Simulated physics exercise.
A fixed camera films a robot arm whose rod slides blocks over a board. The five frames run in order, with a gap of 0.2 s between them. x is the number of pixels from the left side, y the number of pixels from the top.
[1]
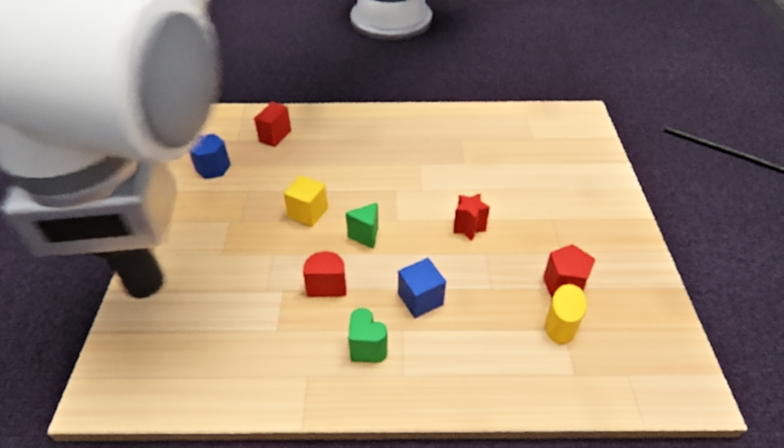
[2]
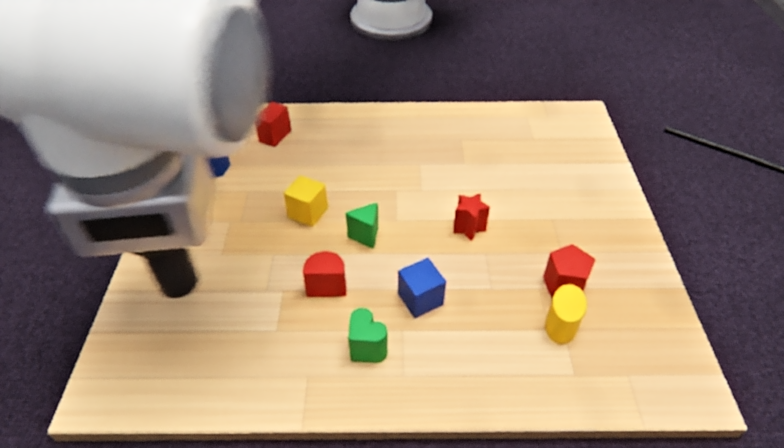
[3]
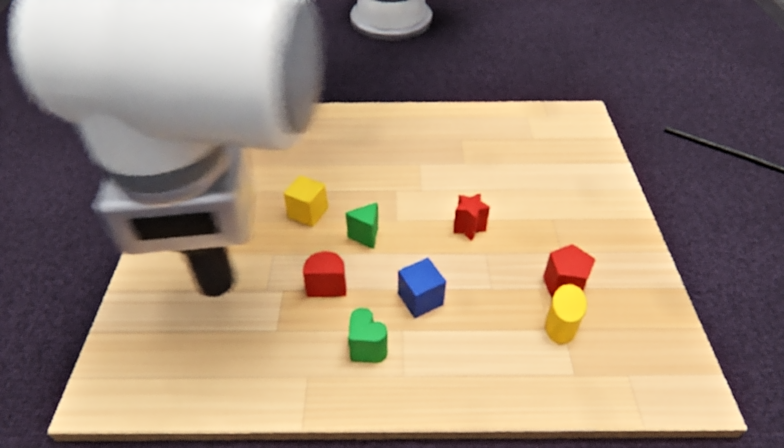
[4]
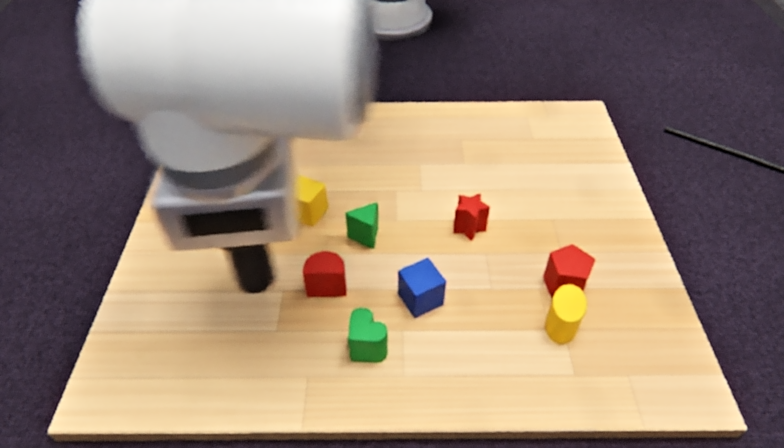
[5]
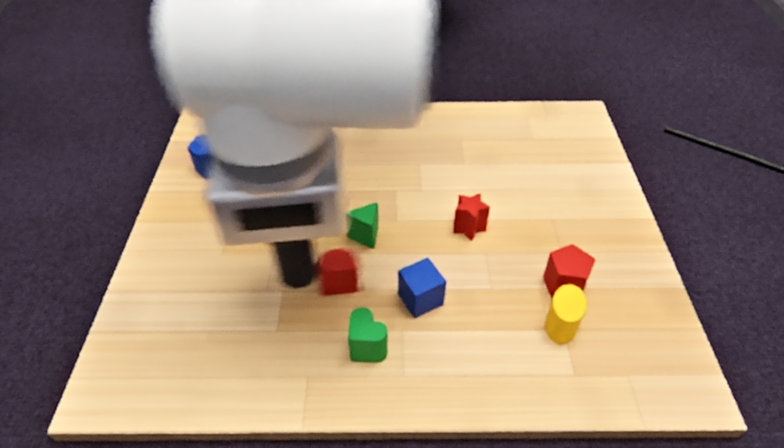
On a wooden board scattered with small colored blocks, a white robotic arm with a dark rod moves steadily right from the left side, reaches the red half-round block, and nudges it slightly right while nearby blocks stay still.
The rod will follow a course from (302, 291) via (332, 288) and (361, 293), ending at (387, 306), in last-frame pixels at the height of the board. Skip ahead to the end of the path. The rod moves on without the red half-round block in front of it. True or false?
That is true.
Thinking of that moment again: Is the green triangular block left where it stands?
That would be a yes.
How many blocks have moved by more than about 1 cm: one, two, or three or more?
The count will be 1.
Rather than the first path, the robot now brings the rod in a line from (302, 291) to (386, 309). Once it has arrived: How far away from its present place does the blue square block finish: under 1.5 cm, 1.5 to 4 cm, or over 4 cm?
I'd go with under 1.5 cm for this block.
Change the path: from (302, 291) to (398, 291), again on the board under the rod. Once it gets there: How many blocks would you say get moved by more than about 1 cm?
By the end of the path, two blocks have moved more than about a centimetre.
What follows on the original path. Halfway along, rod at (347, 271); red half-round block at (381, 251), turned 25° anticlockwise.
At the end, rod at (386, 289); red half-round block at (397, 251), turned 65° anticlockwise; green triangular block still; blue square block still.
